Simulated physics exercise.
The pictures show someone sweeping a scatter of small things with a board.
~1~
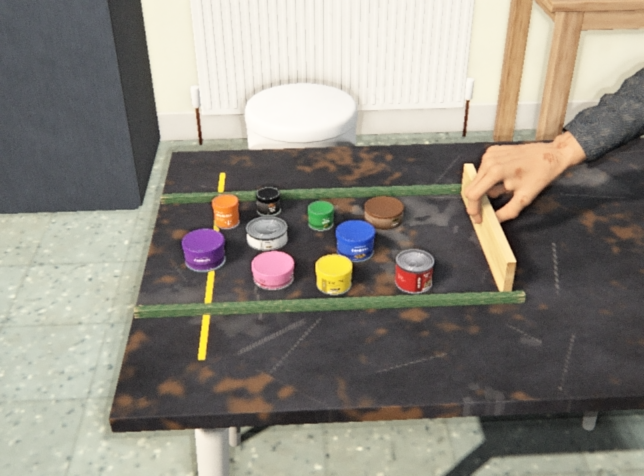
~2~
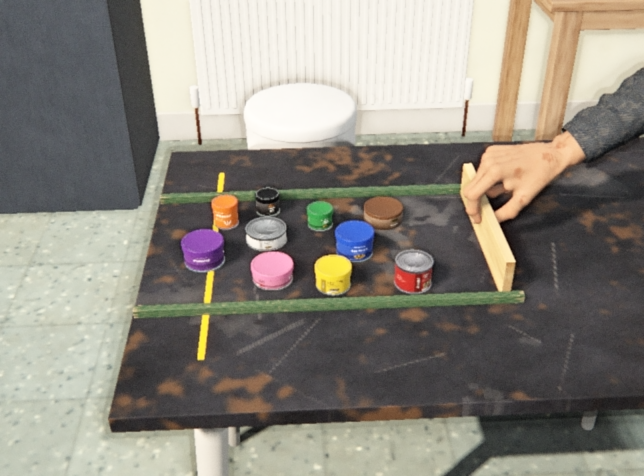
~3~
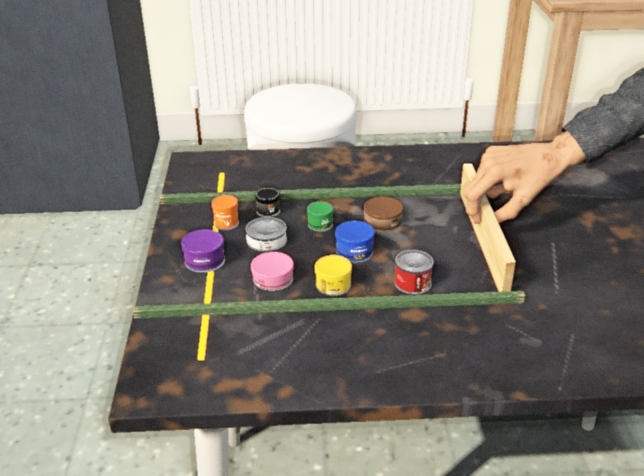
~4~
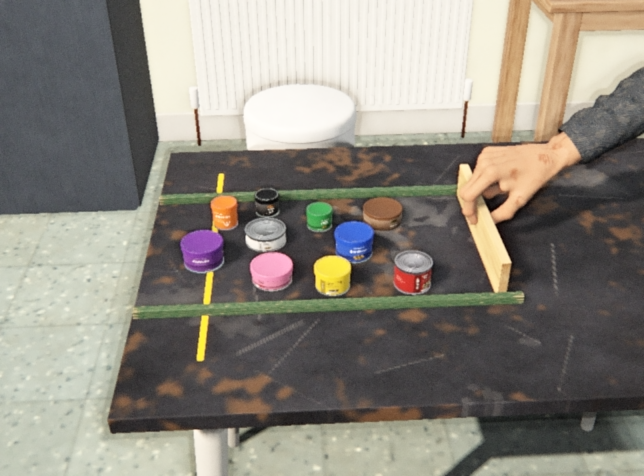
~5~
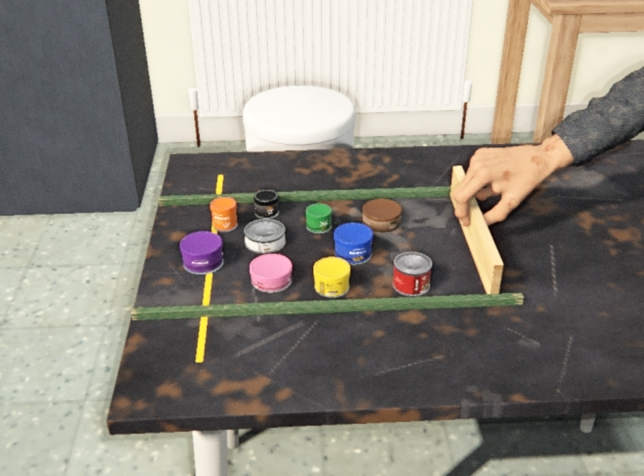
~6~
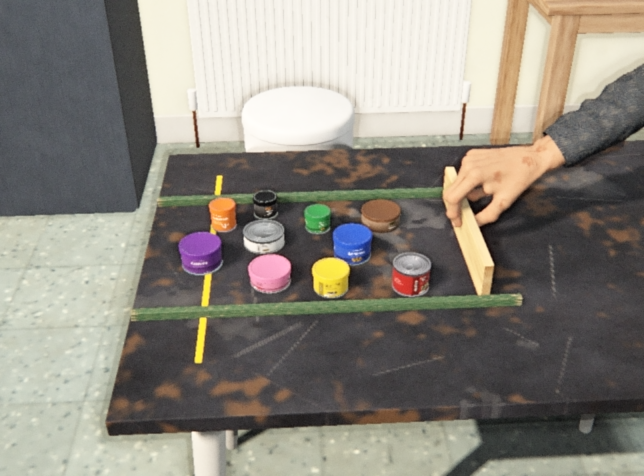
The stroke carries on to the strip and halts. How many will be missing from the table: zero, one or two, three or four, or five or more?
In the end the number that fall off is one or two.
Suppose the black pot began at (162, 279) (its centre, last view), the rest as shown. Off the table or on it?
The black pot comes down.
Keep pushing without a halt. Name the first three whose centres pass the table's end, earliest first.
In order: The orange tin, then the purple tin, then the green pot.
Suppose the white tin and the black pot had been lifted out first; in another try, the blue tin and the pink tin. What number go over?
0 in the first case, 0 in the second.
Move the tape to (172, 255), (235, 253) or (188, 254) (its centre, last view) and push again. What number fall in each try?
In that order 6, 0 and 5.
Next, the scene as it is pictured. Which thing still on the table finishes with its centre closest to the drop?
That is the green pot.
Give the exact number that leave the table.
Exactly 2.
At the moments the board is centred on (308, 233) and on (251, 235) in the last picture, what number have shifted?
At the one place 8, at the other 10.
Early on, none off yet; purple tin at rest near (201, 254); orange tin at rest near (223, 215); white tin at rest near (264, 237).
A while later, none off yet; purple tin at rest near (201, 254); orange tin at rest near (223, 215); white tin at rest near (260, 239).
Further along, none off yet; purple tin travelled a little near (181, 251); orange tin travelled well along near (180, 216); white tin travelled about its own width near (214, 238).
Finally, the number that fall off is one or two; lost, orange tin and purple tin.
